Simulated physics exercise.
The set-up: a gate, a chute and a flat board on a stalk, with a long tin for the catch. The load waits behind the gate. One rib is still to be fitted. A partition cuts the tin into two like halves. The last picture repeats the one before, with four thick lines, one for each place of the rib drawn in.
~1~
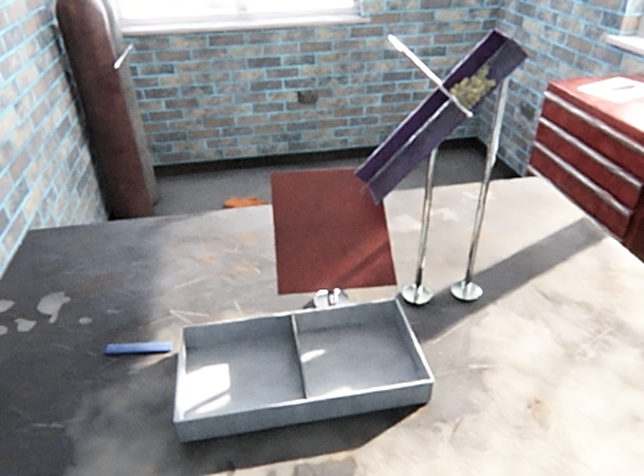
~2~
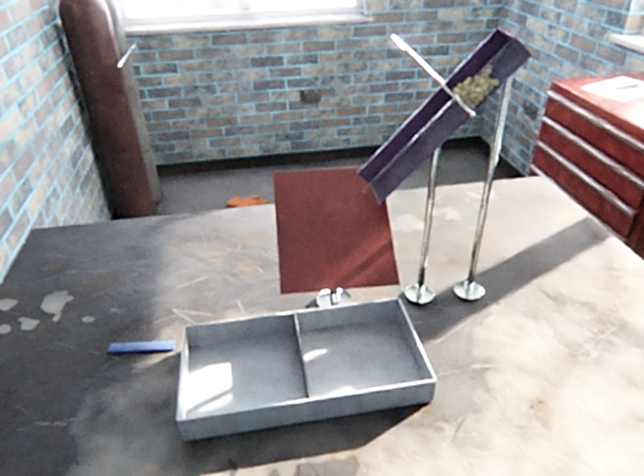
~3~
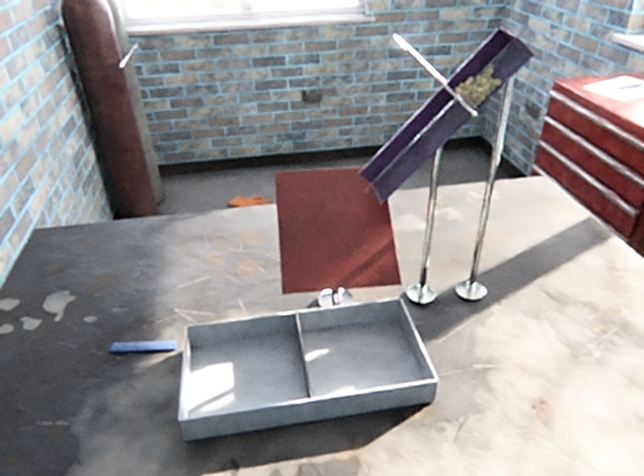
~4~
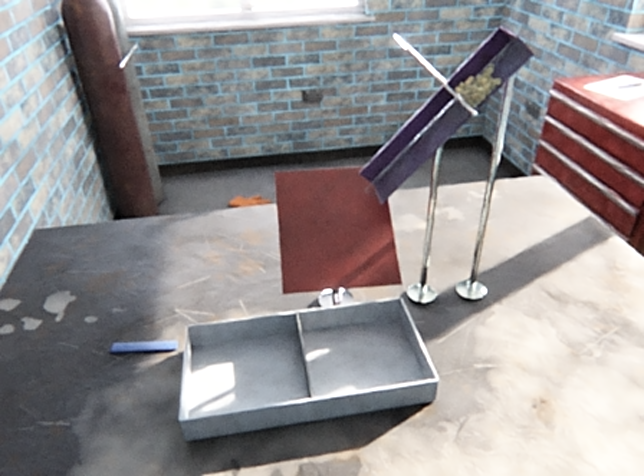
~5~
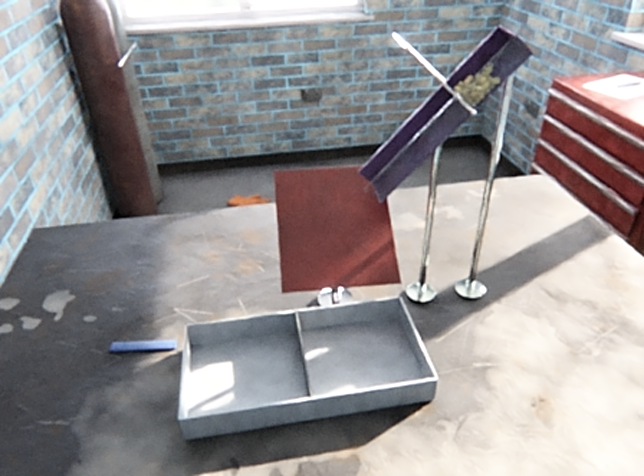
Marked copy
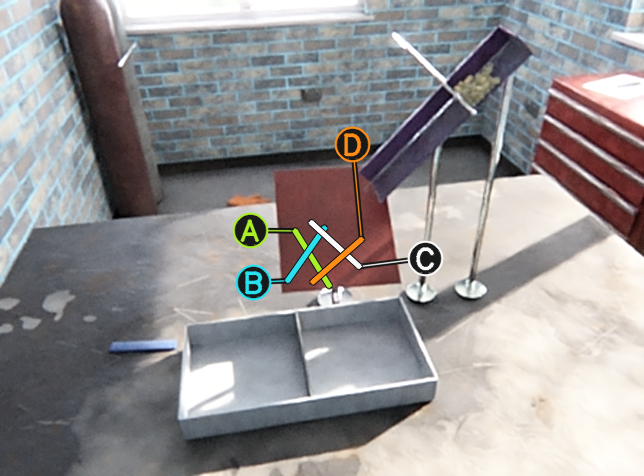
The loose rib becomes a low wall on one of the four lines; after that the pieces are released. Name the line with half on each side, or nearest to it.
Use line B.
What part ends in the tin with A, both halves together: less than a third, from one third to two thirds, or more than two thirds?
Line A gives more than two thirds.
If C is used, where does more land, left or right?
Right.
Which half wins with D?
The left half.
On the marked copy, line A from (295, 230) to (329, 285); line B from (324, 228) to (287, 280); line C from (311, 222) to (359, 266); line D from (361, 239) to (312, 282).
With A, of what is caught, a stray few in the left half, nearly all in the right.
With B, of what is caught, about half in the left half, about half in the right.
With C, of what is caught, a small part in the left half, nearly all in the right.
With D, of what is caught, all in the left half, none in the right.
